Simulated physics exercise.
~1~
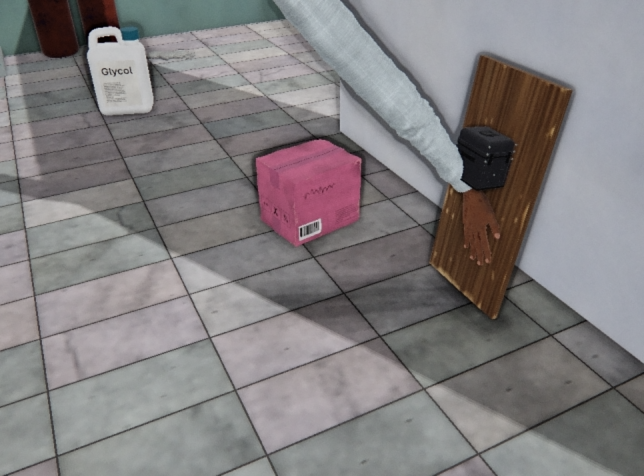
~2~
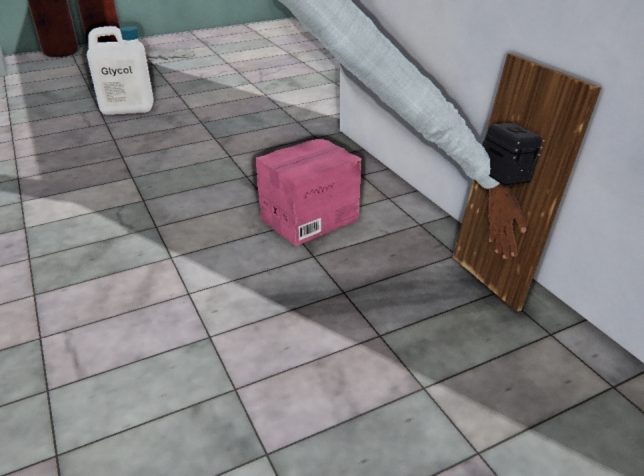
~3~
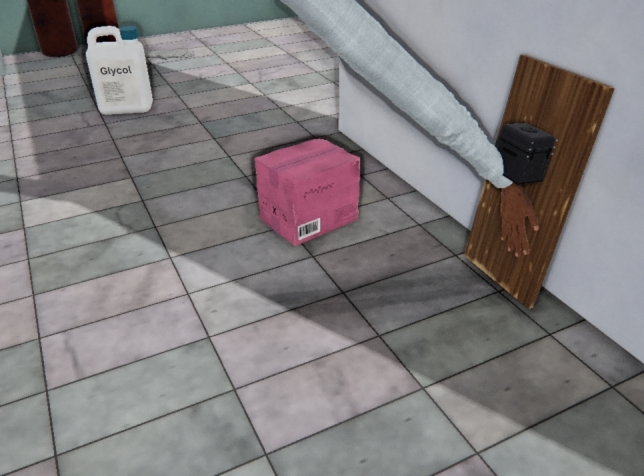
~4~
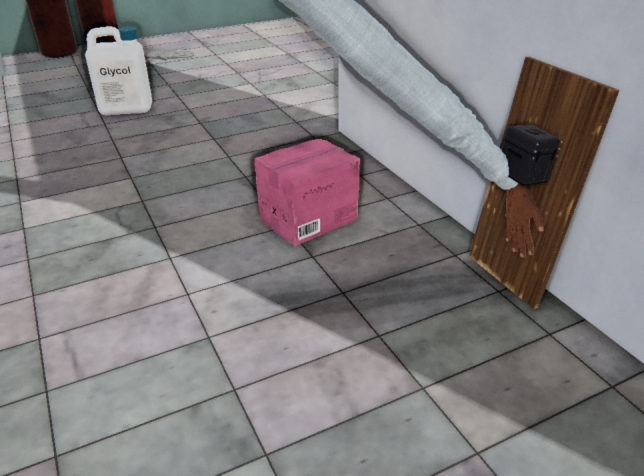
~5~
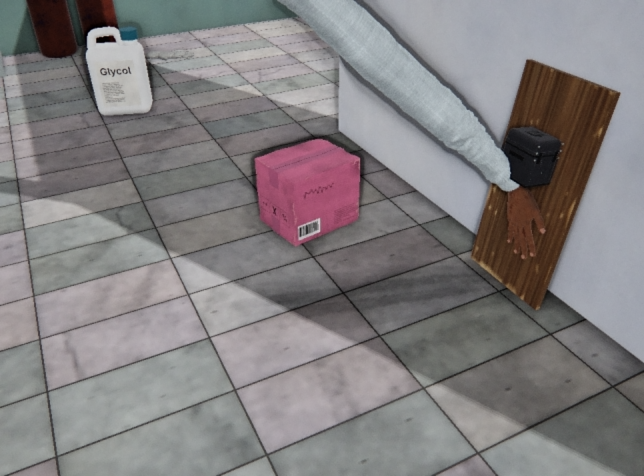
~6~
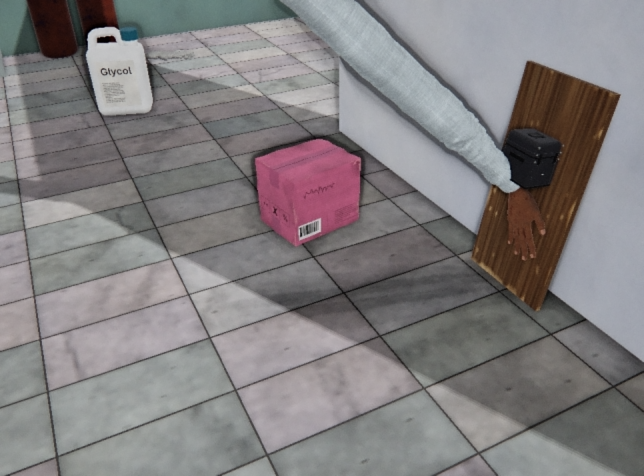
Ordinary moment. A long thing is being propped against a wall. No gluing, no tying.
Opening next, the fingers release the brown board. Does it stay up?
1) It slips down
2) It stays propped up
The answer is 2.
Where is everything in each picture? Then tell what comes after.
On its way; brown board (489, 191); pink box (309, 190), in the first frame.
On its way; brown board (515, 186); pink box (309, 190), in the second frame.
On its way; brown board (527, 185); pink box (308, 190), in the third frame.
On its way; brown board (532, 187); pink box (308, 190), in the fourth frame.
Leant on the wall, still held; brown board (533, 188); pink box (308, 190), in the fifth frame.
Leant on the wall, still held; brown board (534, 190); pink box (309, 190), in the sixth frame.
Then, 0.30 s on from there, no change.
Then, 0.70 s on from there, brown board resting near (534, 190).
In the end, both unmoved. At the end, from the last picture's camera, brown board near (534, 190). The board stays up.
